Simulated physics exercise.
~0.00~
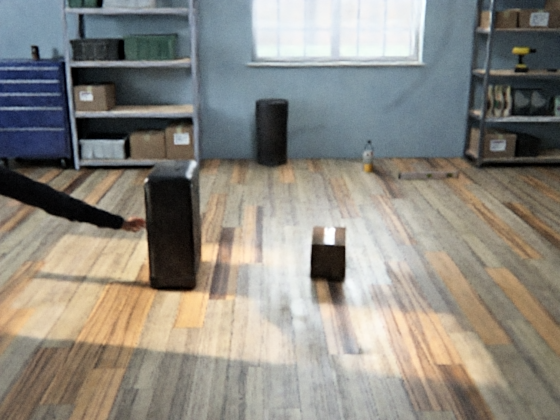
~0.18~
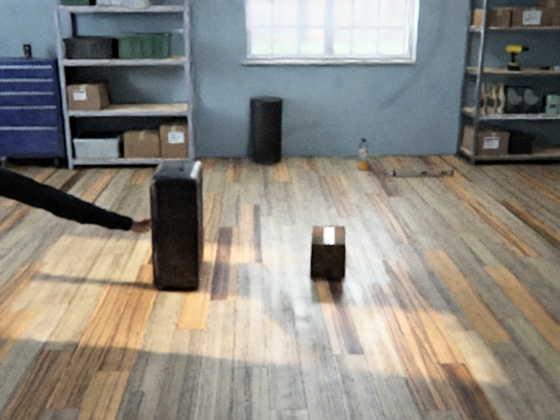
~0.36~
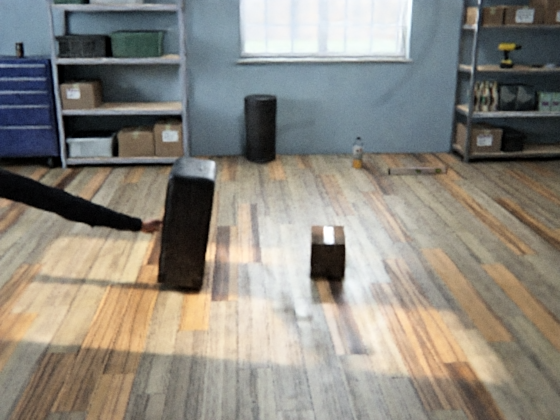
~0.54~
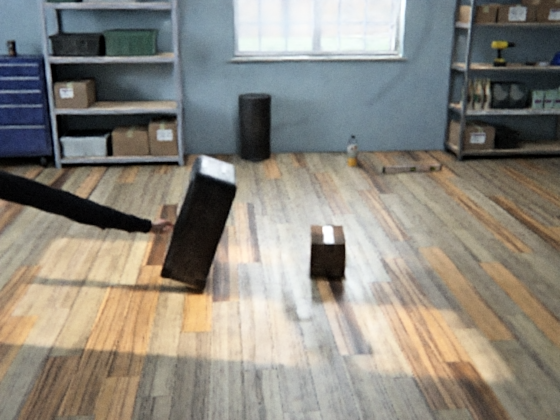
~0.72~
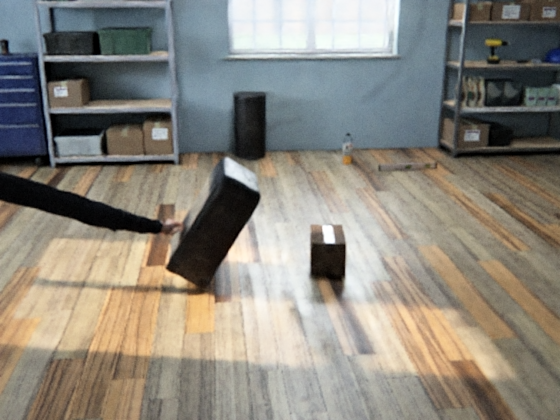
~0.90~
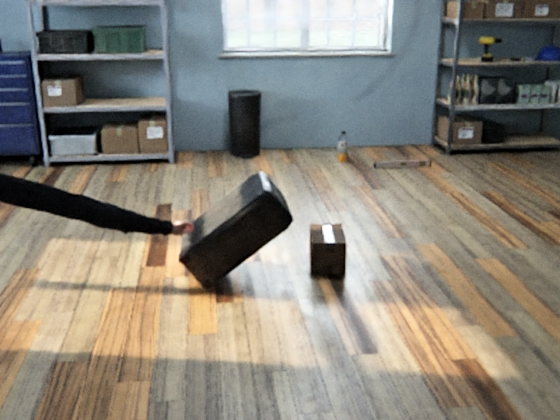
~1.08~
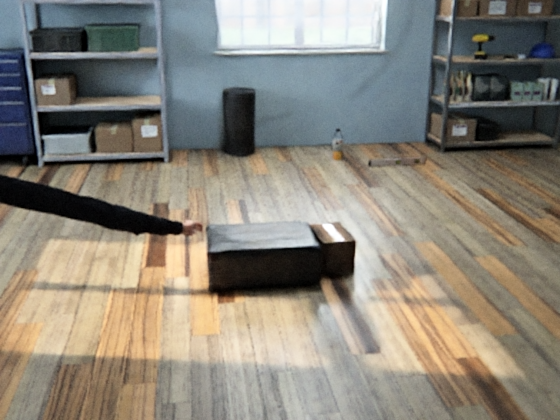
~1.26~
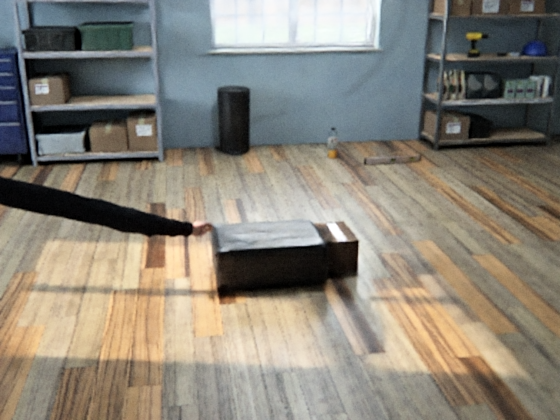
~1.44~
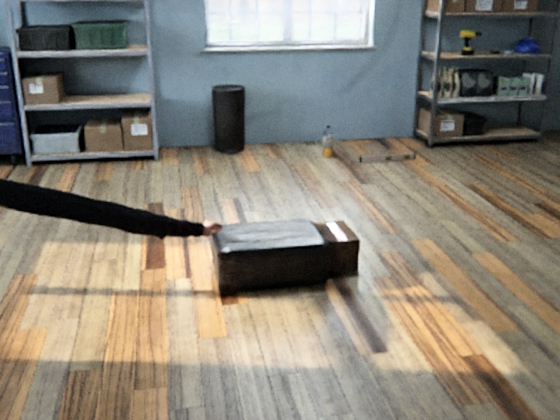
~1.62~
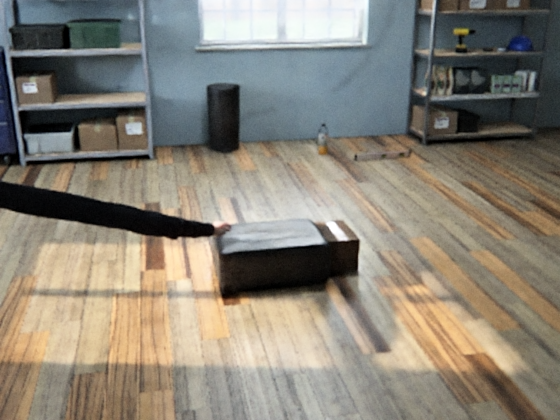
The footage shows an arm reaching in from the left and pushing a tall black case on a wooden floor until it tips to the right, toward a small brown parcel, and topples; the case ends lying on its side against the parcel, the hand still beside it.
